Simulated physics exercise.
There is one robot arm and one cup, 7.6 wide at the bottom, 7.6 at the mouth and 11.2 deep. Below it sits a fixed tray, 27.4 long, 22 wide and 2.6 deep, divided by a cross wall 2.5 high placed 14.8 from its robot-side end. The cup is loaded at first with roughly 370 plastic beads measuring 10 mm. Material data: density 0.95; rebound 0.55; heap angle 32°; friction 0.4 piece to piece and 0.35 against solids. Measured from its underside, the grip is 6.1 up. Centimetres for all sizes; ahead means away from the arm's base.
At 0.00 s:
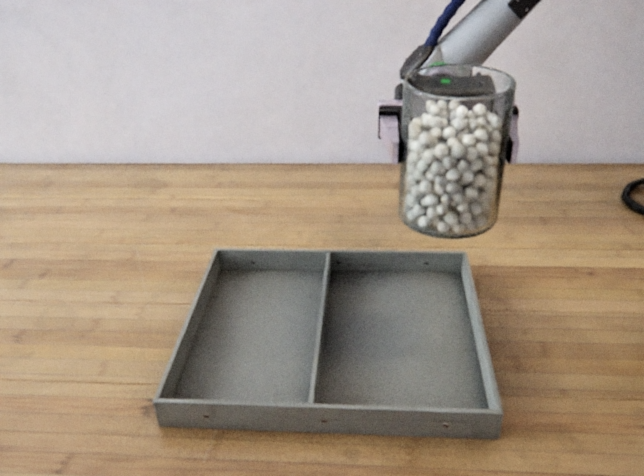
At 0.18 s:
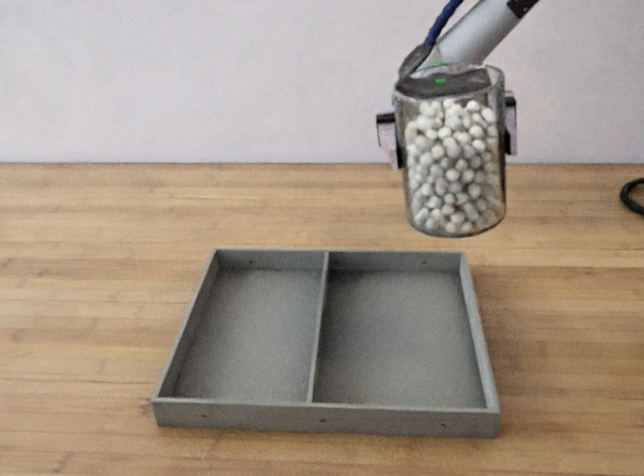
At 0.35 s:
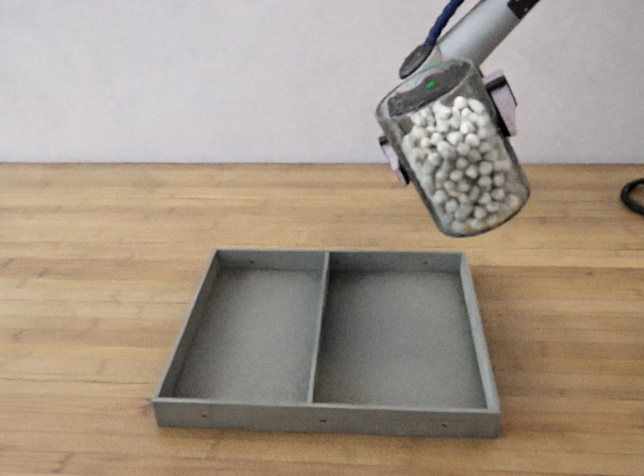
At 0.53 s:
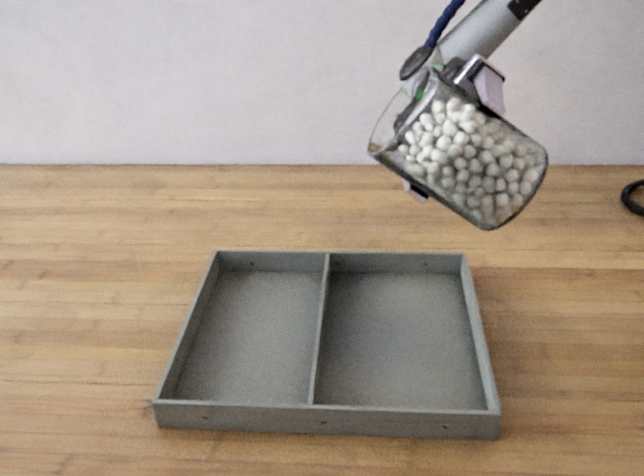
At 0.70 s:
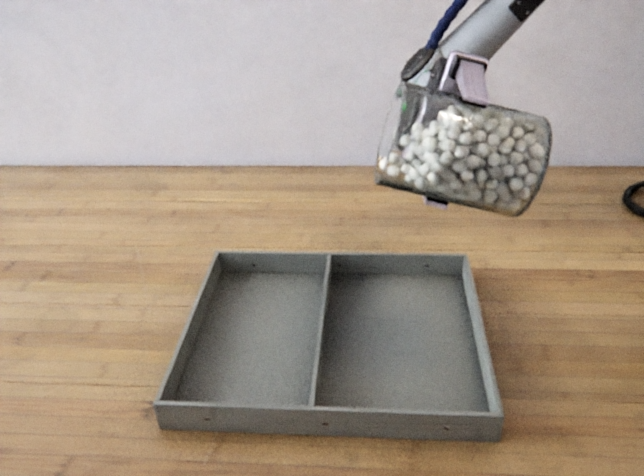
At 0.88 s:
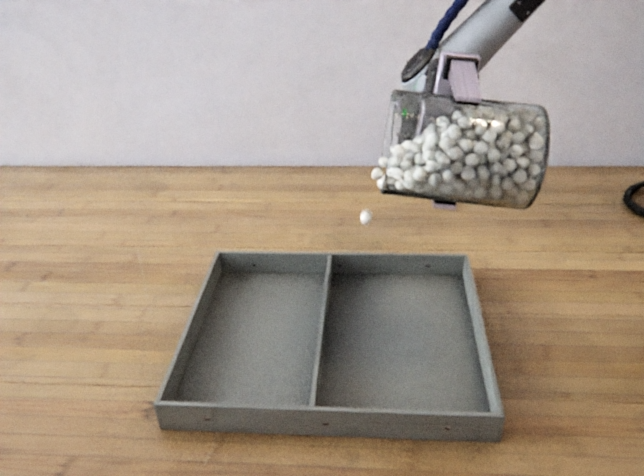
On a wooden tabletop, a robot arm holds a clear cup of whitish beads above a gray divided tray, then tilts it leftward until it lies nearly sideways; the beads shift toward the rim and one drops through the air.
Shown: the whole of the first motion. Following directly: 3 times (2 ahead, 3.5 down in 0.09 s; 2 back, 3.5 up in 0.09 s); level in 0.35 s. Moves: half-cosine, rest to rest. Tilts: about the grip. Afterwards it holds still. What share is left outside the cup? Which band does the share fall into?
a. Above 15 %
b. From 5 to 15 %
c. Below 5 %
Option a: Above 15 %.
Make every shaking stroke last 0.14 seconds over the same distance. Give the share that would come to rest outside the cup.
Roughly 15 percent then.
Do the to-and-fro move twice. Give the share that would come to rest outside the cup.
Near 25 per cent.
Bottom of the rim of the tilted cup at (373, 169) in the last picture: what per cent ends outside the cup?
About 15 %.
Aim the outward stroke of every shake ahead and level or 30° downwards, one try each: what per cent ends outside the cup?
Some 75 and 45 per cent.
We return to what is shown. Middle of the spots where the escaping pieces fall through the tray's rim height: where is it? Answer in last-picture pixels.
Roughly at (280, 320).
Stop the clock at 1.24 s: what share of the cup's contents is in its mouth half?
Some 45 per cent.
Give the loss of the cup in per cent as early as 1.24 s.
About 15 per cent.
After 1.24 s, tilted 83° forward, highest piece 22 above the table; 318 in the cup, 19 in the far-side part, 5 in the robot-side part, 25 in flight or on a rim.
After 1.59 s, tilted 43° forward, highest piece 23 above the table; 249 in the cup, 74 in the far-side part, 11 in the robot-side part, 11 on the table or floor, 22 in flight or on a rim.
After 1.97 s, level, highest piece 22 above the table; 248 in the cup, 82 in the far-side part, 19 on the table or floor, 18 in the robot-side part.
After 3.02 s, level, highest piece 22 above the table; 248 in the cup, 82 in the far-side part, 19 on the table or floor, 18 in the robot-side part.
At rest, 248 in the cup, 82 in the far-side part, 19 on the table or floor, 18 in the robot-side part. That is 32 % outside the cup.
